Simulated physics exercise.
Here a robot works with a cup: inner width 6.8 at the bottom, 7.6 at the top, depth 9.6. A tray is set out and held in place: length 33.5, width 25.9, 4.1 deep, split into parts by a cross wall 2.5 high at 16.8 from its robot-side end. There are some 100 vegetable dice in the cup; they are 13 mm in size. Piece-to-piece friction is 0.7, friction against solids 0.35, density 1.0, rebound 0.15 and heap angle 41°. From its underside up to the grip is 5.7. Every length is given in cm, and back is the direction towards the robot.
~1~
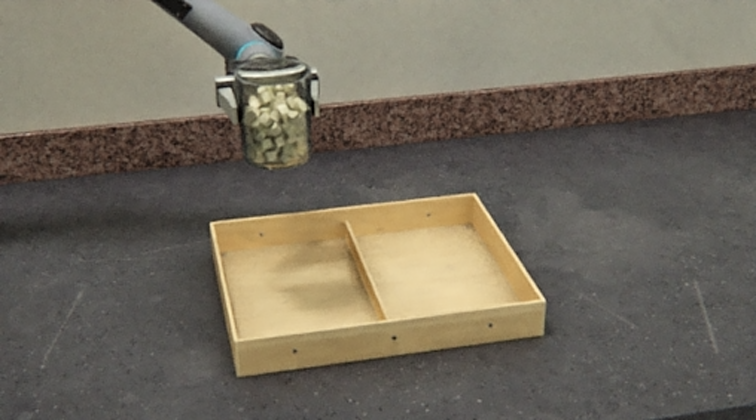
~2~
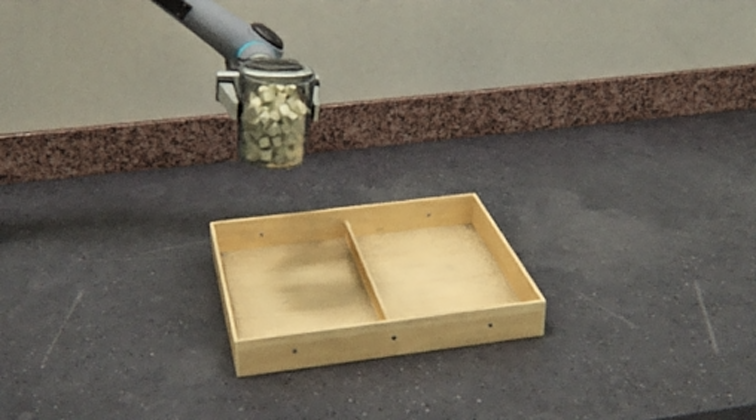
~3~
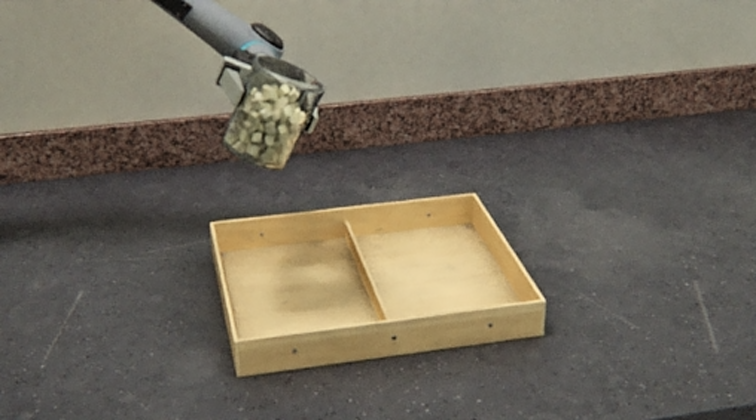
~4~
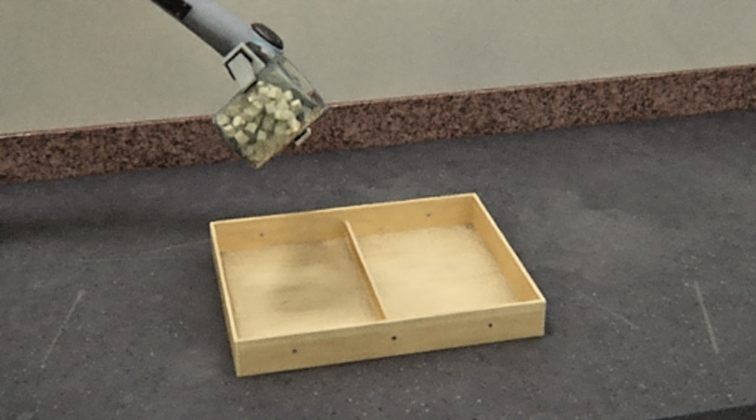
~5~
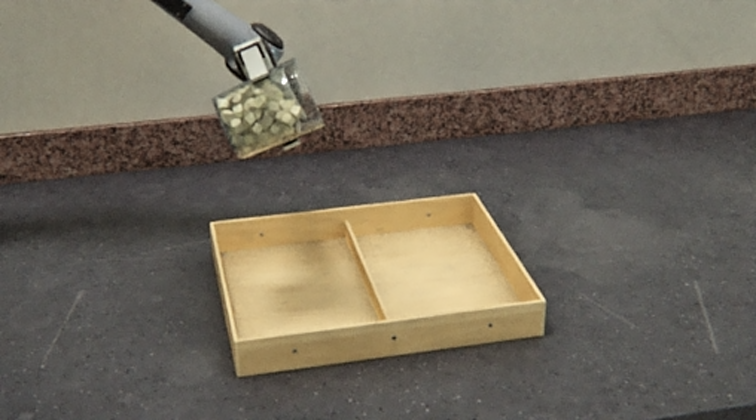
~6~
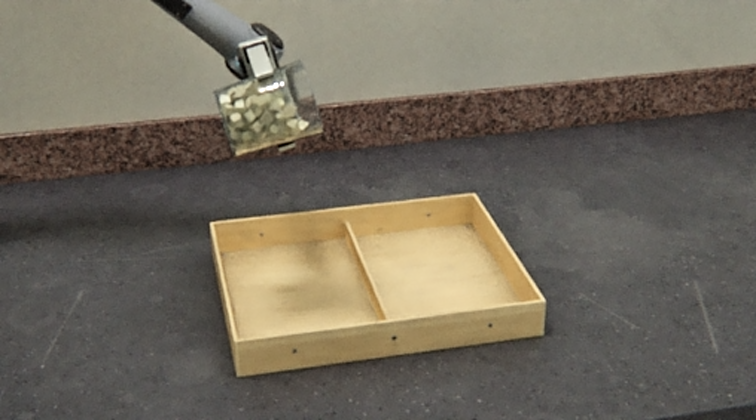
A robot arm held a clear cup of pale vegetable dice above a divided wooden tray on a dark countertop, then tilted it steadily until it lay nearly on its side, the dice still inside.
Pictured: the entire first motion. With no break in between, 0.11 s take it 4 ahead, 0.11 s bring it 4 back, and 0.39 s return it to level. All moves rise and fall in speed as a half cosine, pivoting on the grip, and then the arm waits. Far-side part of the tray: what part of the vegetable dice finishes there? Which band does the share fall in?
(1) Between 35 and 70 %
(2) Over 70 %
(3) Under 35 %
Under 35 %.
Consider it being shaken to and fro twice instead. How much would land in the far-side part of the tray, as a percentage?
Near 25 per cent.
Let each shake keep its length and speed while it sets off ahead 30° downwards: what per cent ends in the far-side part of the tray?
I'd say close to 5 per cent.
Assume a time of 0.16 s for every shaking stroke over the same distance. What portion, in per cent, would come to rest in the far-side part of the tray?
The share would be near 5 %.
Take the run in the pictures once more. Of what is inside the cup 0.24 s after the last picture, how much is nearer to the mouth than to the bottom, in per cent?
55 per cent.
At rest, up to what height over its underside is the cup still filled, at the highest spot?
Top of the fill: Near 7.0 cm.
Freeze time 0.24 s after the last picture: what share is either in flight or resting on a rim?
It amounts to roughly 21 in a hundred.
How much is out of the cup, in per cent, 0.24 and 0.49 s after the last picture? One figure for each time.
Roughly 20, then 30.
Then, 0.24 s on, tilted 76° forward, highest piece 26 above the table; 82 in the cup, 22 in flight or on a rim.
Then, 0.49 s on, tilted 17° forward, highest piece 27 above the table; 75 in the cup, 20 in the far-side part, 9 in the robot-side part.
Then, 0.81 s on, level, highest piece 26 above the table; 75 in the cup, 20 in the far-side part, 9 in the robot-side part.
Then, 1.86 s on, level, highest piece 26 above the table; 75 in the cup, 20 in the far-side part, 9 in the robot-side part.
In the end, 75 in the cup, 20 in the far-side part, 9 in the robot-side part. That is 19 % in the far-side part of the tray.
